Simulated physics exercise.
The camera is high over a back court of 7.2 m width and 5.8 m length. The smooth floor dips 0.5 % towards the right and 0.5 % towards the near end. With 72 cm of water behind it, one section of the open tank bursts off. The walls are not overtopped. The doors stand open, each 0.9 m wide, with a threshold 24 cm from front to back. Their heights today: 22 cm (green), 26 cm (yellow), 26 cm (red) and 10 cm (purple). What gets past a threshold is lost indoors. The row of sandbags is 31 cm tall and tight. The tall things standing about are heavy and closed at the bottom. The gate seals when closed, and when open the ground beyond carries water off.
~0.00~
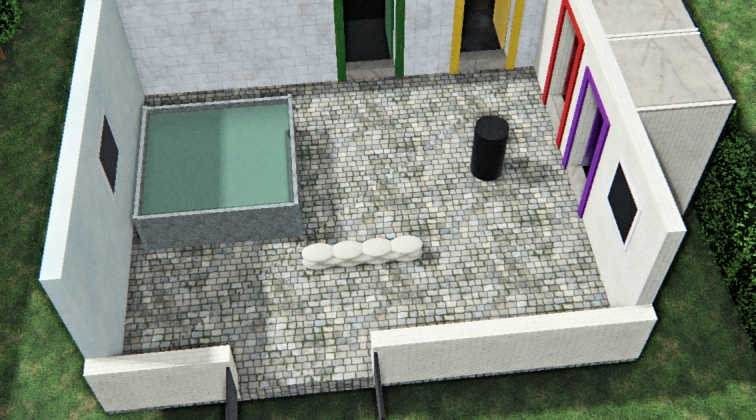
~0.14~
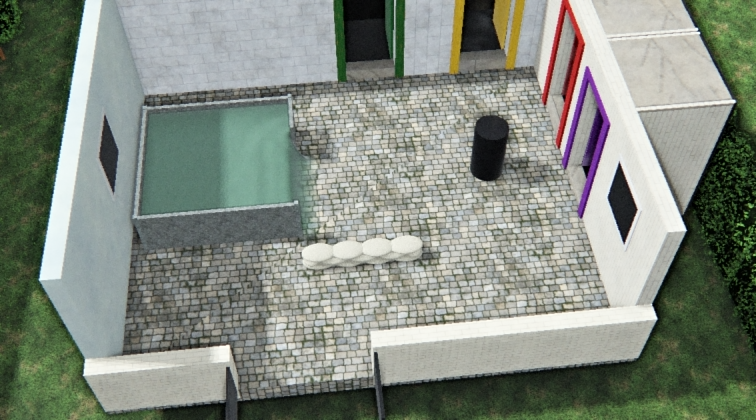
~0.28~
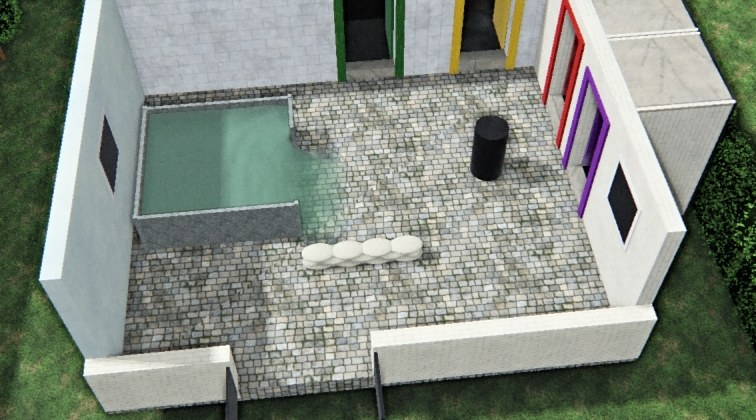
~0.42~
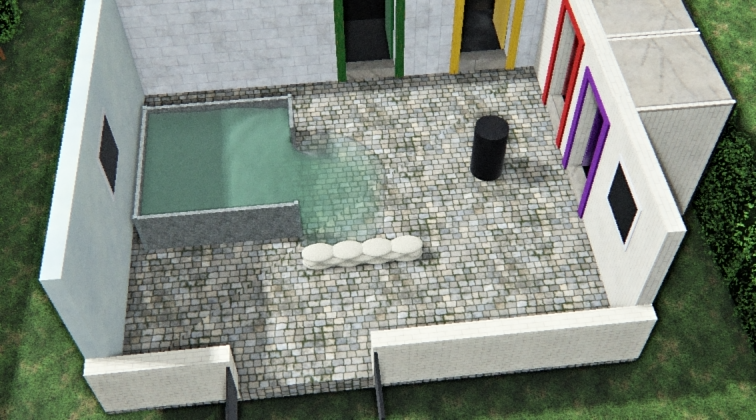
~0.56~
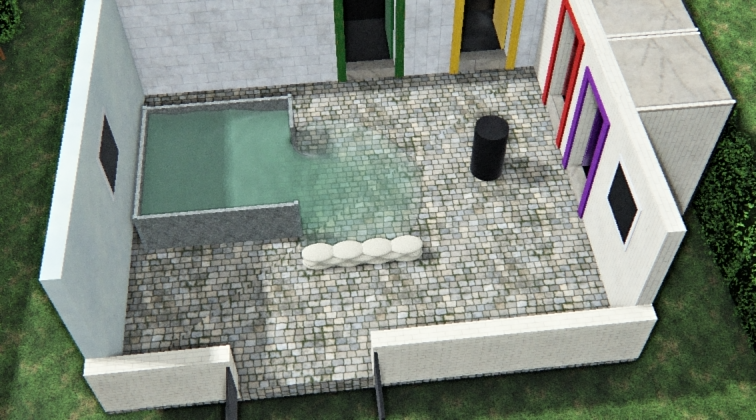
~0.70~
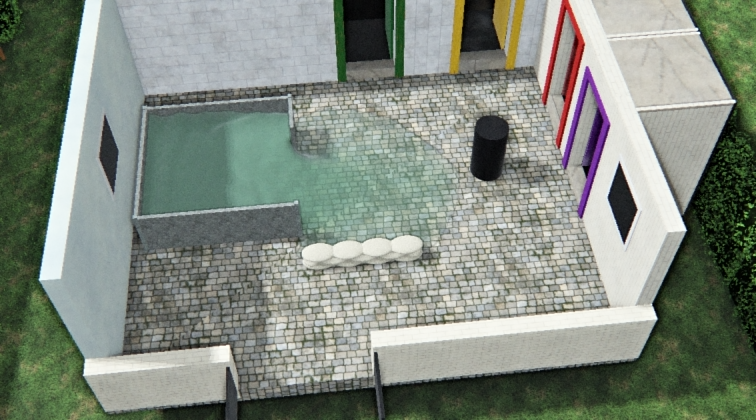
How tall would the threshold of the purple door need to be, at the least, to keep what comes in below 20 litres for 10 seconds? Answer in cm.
At least 32 cm or so.
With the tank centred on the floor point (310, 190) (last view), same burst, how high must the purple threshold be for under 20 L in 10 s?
Some 35 cm.
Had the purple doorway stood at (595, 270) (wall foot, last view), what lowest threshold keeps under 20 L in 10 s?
Roughly 21 cm.
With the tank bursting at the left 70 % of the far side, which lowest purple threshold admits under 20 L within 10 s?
Some 7.5 cm.
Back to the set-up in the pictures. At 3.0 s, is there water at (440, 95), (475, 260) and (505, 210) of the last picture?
In turn: Flooded, under water, wet.
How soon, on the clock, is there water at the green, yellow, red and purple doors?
Green 1.3 s, yellow 1.8 s, red 1.4 s, purple 1.2 s.
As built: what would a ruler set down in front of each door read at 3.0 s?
In cm: Green 1, yellow 23, red 19, purple 32.
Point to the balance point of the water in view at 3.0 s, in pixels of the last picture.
At about (370, 188).
After 1.4 s water covers 35 % of the floor, deepest (40 cm) near (303, 208); 13 cm at the purple door, 3 litres in over its 10 cm threshold.
After 3.0 s water covers 50 % of the floor, deepest (39 cm) near (606, 327); 32 cm at the purple door, 185 litres in over its 10 cm threshold.
After 10.0 s water covers 95 % of the floor, deepest (16 cm) near (597, 339); 9 cm at the purple door, 414 litres in over its 10 cm threshold.
At the purple door as built, the water arrived by 1.2 s and peaked near 33 cm at 2.6 s.
Run again over the same 10 s with other heights there, 61 litres in over 26 cm, 10 litres over 35 cm. The limit of 20 litres is kept from about 32 cm up.
